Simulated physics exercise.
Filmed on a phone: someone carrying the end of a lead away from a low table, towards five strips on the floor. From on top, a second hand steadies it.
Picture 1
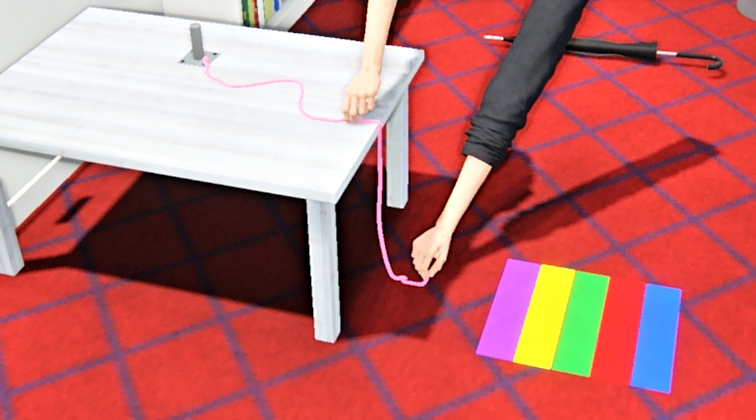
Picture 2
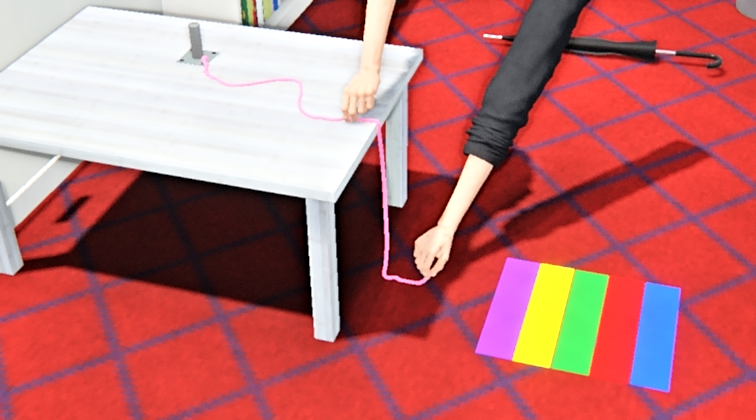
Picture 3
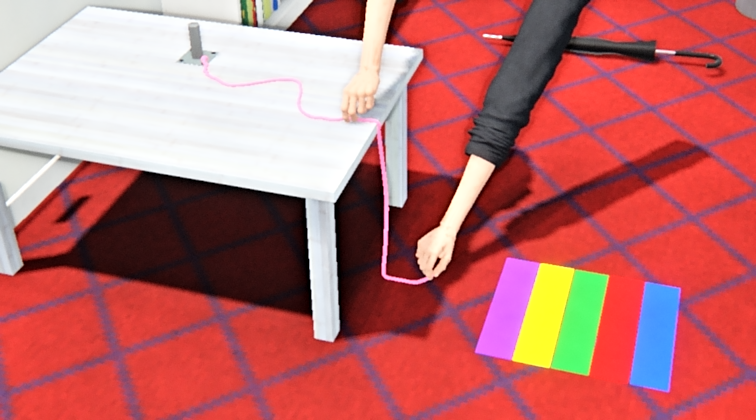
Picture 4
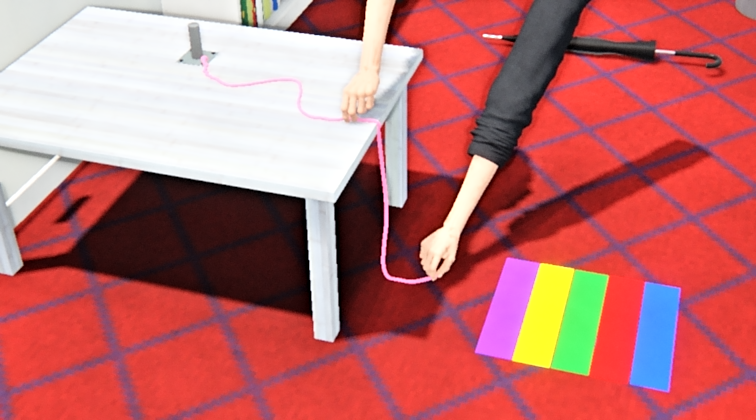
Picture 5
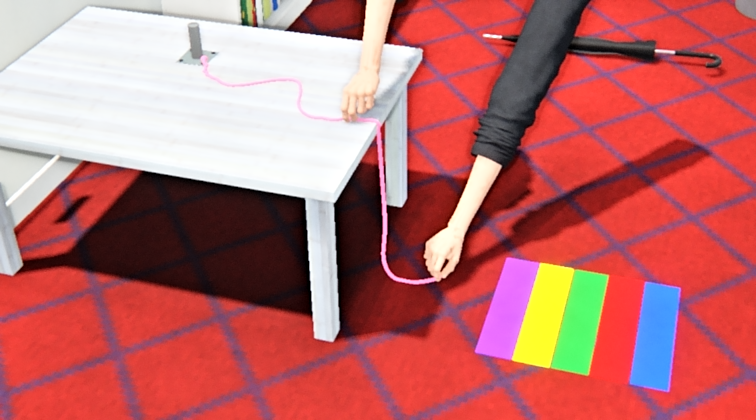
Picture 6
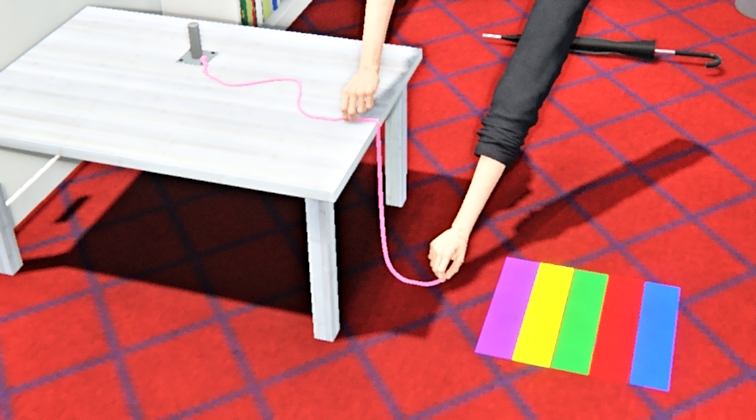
To begin with, one hand rests on a pink cord at the edge of a white table while another holds its end low above a red carpet, left of some coloured strips. The lower hand then shifts slightly right, drawing the cord's end along, while the upper hand stays put.
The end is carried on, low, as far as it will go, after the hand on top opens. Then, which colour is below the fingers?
The red one is below them.
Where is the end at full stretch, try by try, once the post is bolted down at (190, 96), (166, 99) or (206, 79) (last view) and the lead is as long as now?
(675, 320), (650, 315) and (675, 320), in that order.
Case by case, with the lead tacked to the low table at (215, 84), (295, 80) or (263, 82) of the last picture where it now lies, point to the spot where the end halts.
(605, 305), (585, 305), (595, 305).
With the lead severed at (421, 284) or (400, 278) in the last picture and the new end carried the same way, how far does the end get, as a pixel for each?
In turn, (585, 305) for the first and (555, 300) for the second.
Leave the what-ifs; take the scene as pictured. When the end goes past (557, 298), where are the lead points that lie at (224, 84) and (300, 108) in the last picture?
The first goes to (250, 79), the other to (361, 111).
Early on, end near (557, 298); over yellow.
Midway, end near (602, 306); over green.
At the end of the slack, end near (629, 311); over red. Over red.
